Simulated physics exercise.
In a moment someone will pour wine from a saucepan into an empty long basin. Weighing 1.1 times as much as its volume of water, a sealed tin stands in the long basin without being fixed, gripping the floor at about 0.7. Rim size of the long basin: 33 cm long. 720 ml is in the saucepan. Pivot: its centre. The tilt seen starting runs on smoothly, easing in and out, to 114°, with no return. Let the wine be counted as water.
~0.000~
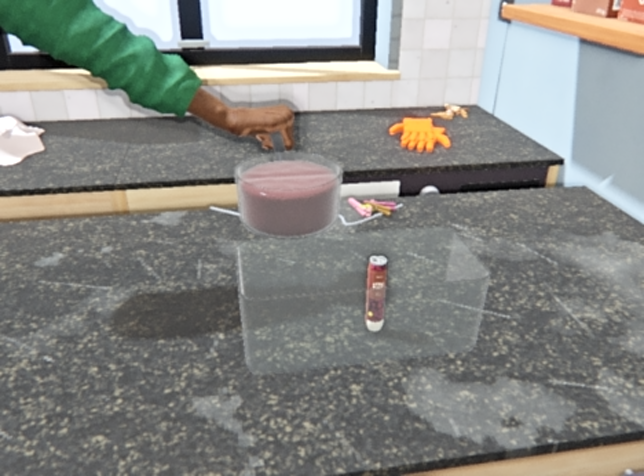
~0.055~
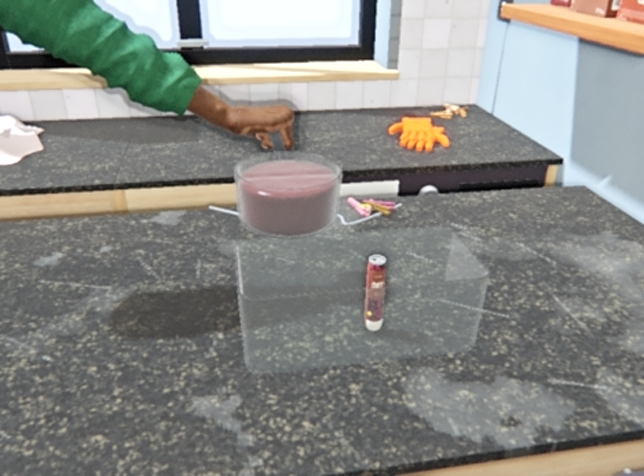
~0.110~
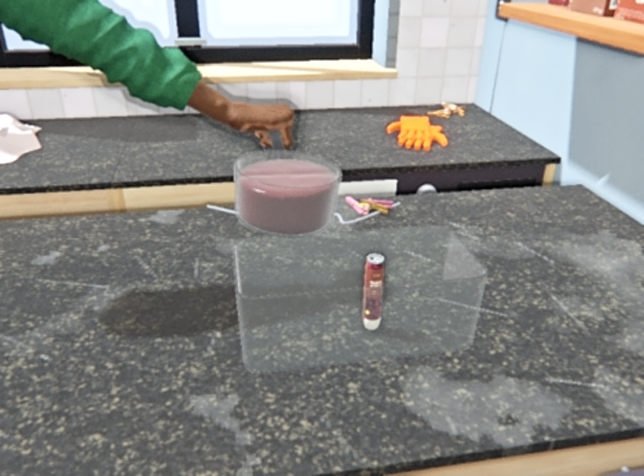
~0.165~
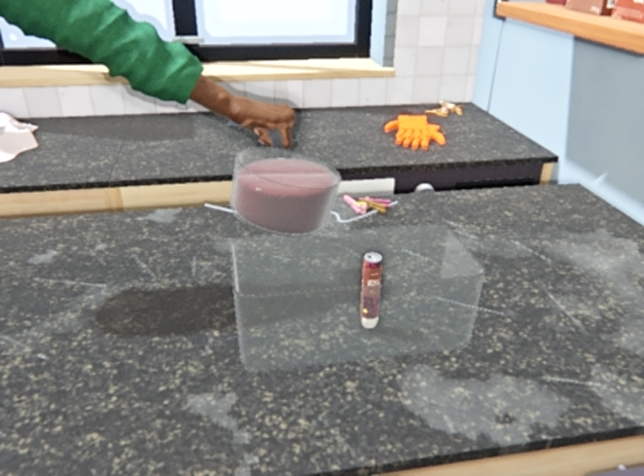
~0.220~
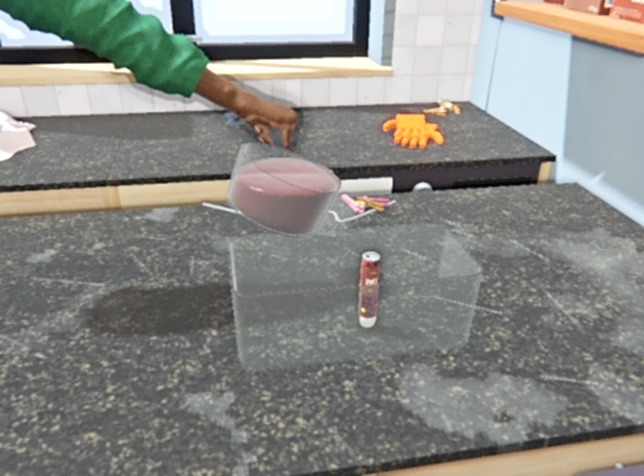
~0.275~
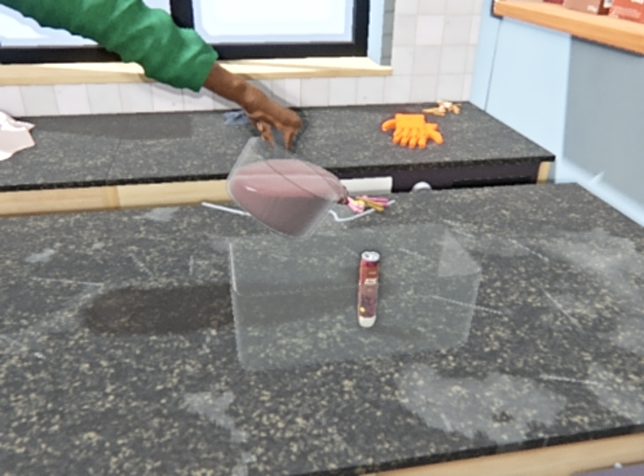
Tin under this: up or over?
My guess is it's going to keel over.
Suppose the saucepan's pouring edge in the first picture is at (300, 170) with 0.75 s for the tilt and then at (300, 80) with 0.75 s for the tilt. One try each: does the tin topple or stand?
The tin stays vertical the first time and overturns the second time.
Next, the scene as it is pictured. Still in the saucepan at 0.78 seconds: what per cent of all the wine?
Some 2 per cent.
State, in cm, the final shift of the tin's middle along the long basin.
The middle of the tin ends some 7.5 cm along the basin.
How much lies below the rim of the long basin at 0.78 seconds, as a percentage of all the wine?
That comes to about 96 percent.
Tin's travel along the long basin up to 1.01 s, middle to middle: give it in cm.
Reading: Roughly 5 cm.
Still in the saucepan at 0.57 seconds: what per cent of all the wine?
At that time about 20 in a hundred parts are still held.
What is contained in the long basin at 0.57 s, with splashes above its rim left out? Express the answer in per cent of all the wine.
Roughly 52 percent of it.
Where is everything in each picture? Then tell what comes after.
In the first frame, tilt 0°; pouring edge (340, 168); surface from (238, 179) to (337, 173); the long basin's rim runs from (238, 270) to (471, 251); the tin's top is at (378, 263).
In the second frame, tilt 2°; pouring edge (340, 169); surface from (238, 178) to (337, 173).
In the third frame, tilt 6°; pouring edge (339, 172); surface from (238, 176) to (336, 173).
In the fourth frame, tilt 13°; pouring edge (338, 177); surface from (236, 175) to (336, 173).
In the fifth frame, tilt 23°; pouring edge (337, 184); surface from (233, 175) to (335, 178); 2 per cent is over the edge.
In the sixth frame, tilt 34°; pouring edge (336, 194); surface from (232, 175) to (327, 182); 7 per cent is over the edge.
After 0.57 s the tilt is 98° and 20 per cent is still to pour; the tin stands where it began.
After 0.78 s the tilt is 114° and 2 per cent is still to pour; the tin leans 7°.
After 1.01 s the tilt is 114° and 0 per cent is still to pour; the tin leans 40°.
After 1.25 s the tilt is 114° and 0 per cent is still to pour; the tin lies on its side.
In the end the tin lies on its side.
